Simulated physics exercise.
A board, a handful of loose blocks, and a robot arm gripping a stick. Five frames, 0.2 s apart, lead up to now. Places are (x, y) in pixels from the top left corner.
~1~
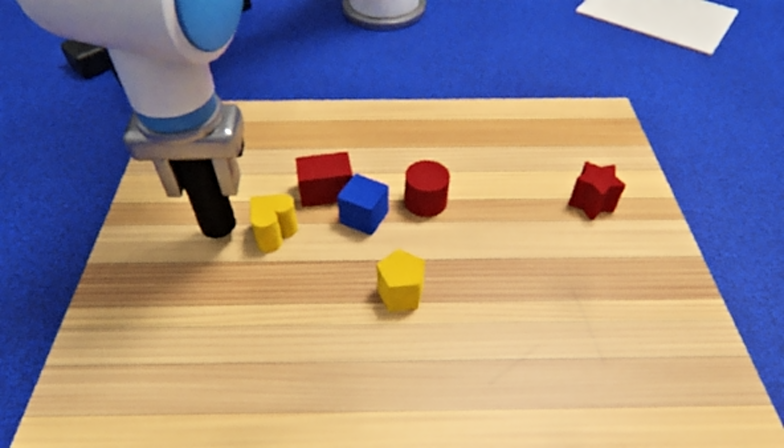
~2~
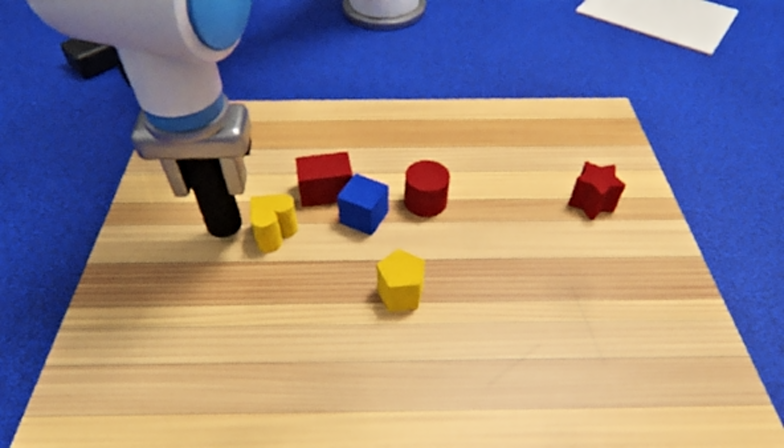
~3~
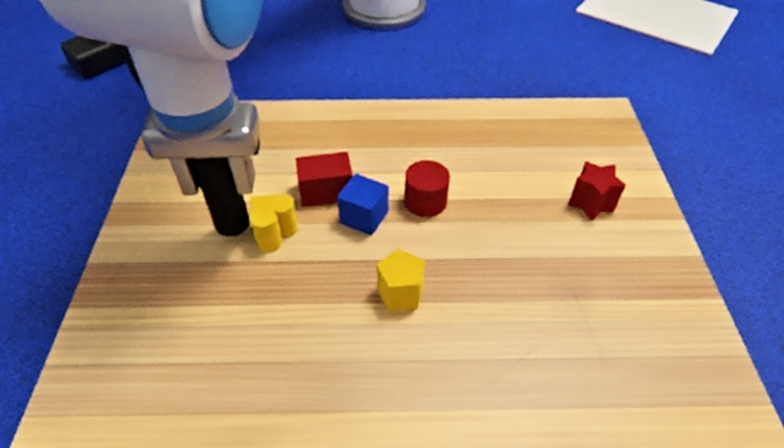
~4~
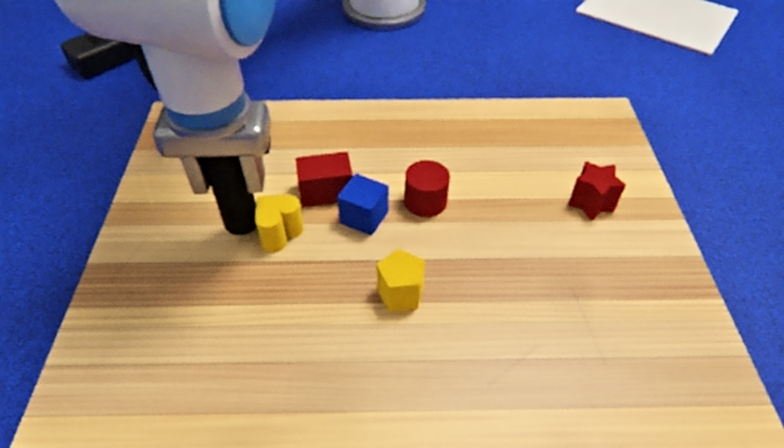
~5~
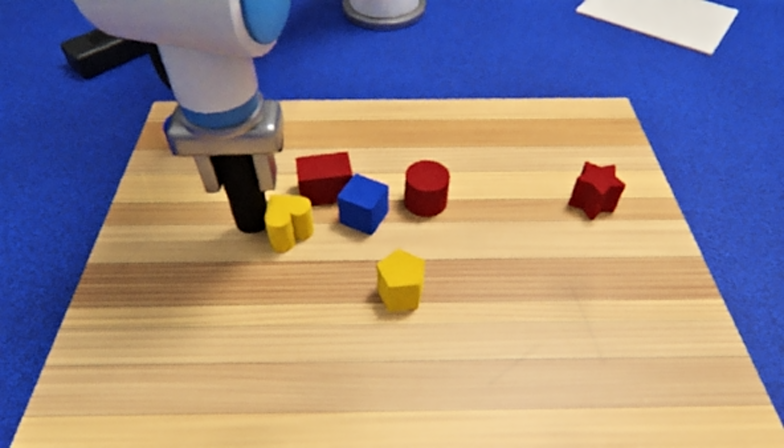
A robot arm gripping a black stick stands at the left of a pale striped wooden board on a blue surface, seen from above at an angle by a still camera. A yellow heart block sits beside the stick, with a red rectangular block, blue block, red cylinder, yellow pentagon and red star further right. The arm slides the stick slightly rightward, then nudges the heart a little right while the others stay still.
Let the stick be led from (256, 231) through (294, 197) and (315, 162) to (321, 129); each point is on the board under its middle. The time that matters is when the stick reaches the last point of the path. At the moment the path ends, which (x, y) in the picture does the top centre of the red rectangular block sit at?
Its top centre lands on (348, 153).
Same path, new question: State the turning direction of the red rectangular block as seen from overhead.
From above, the red rectangular block will be seen to turn clockwise.
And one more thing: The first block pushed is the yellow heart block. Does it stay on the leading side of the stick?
The block lies off to the side or behind.
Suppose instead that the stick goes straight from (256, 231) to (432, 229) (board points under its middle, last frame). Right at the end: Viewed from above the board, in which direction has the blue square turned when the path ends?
Direction: Anticlockwise.
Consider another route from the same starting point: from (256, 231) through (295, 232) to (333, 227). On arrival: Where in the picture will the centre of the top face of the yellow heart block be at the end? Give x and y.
Its top middle: (358, 218).
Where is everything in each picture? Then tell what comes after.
The first frame shows stick tip at (219, 225); block tops, yellow heart block at (268, 208); red rectangular block at (323, 165); blue square at (363, 191).
The second frame shows stick at (225, 225); blocks unchanged.
The third frame shows stick at (233, 224); blocks unchanged.
The fourth frame shows stick at (242, 222); yellow heart block at (274, 208).
The fifth frame shows stick at (253, 221); yellow heart block at (285, 208); red rectangular block at (323, 165); blue square at (363, 191).
The first path, step by step. One third of the way, stick at (292, 186); yellow heart block at (296, 204), turned 30° clockwise; red rectangular block at (334, 159).
Two thirds of the way, stick at (314, 151); yellow heart block at (296, 204), turned 30° clockwise; red rectangular block at (348, 153), turned 25° clockwise.
At the end, stick at (320, 118); yellow heart block at (296, 204), turned 30° clockwise; red rectangular block at (348, 153), turned 25° clockwise; blue square in place.
